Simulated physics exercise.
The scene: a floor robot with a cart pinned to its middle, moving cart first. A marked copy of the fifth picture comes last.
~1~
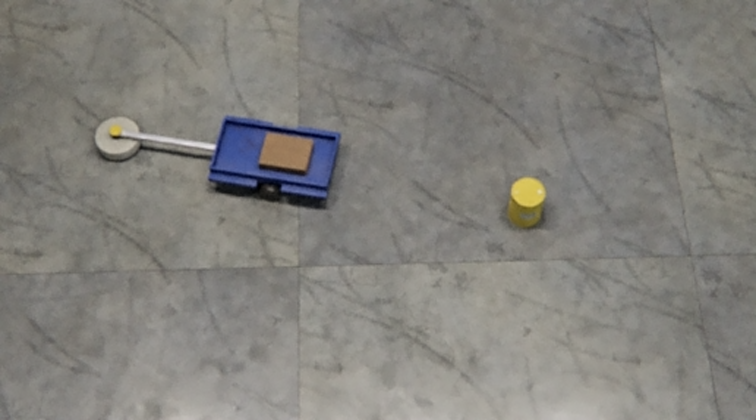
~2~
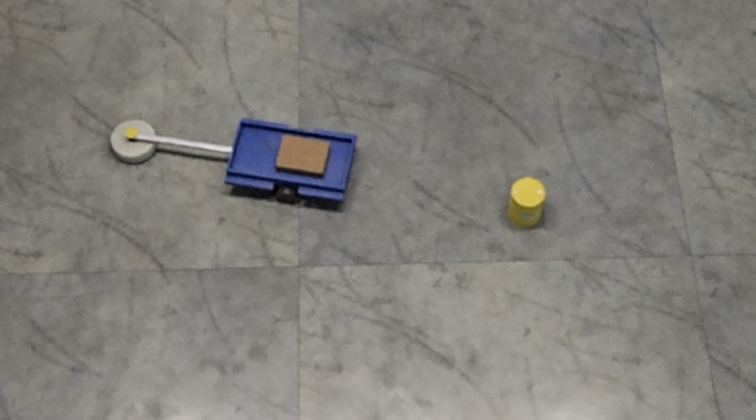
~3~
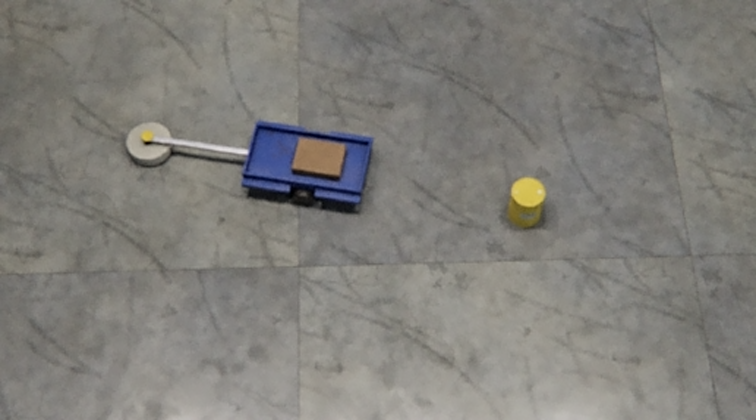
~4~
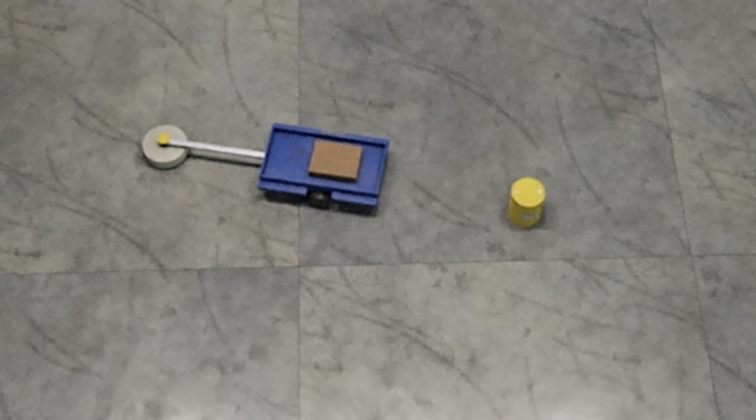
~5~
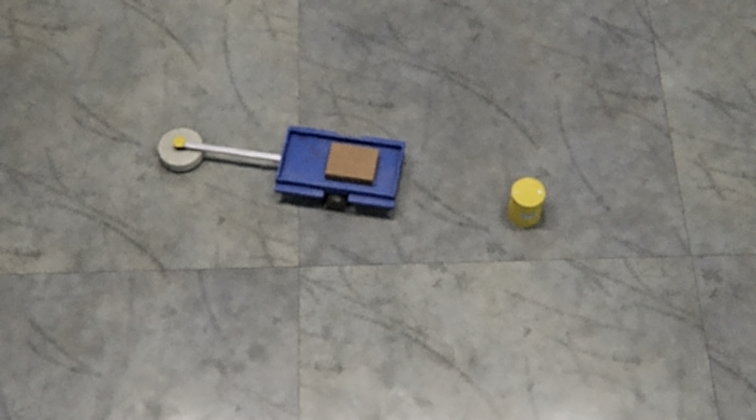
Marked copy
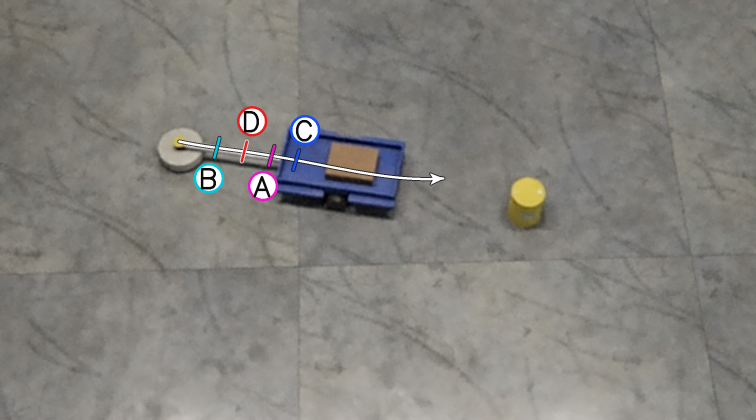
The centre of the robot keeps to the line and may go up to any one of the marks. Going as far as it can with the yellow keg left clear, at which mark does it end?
A is the last safe stop.
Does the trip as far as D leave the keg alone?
Yes.
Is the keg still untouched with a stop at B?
Yes.
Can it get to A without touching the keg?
For that mark, yes.
On the copy, A at (272, 156); B at (217, 148); C at (296, 160); D at (244, 152); the route from (179, 141) via (310, 163) to (443, 178).
On A. First, robot (213, 154), cart (374, 170).
Then, robot (245, 158), cart (407, 175).
Finally, robot (272, 162), cart (435, 179); nothing has been touched.
By contrast, B is safe but short; C is too far, the keg has been hit; D is safe but short.
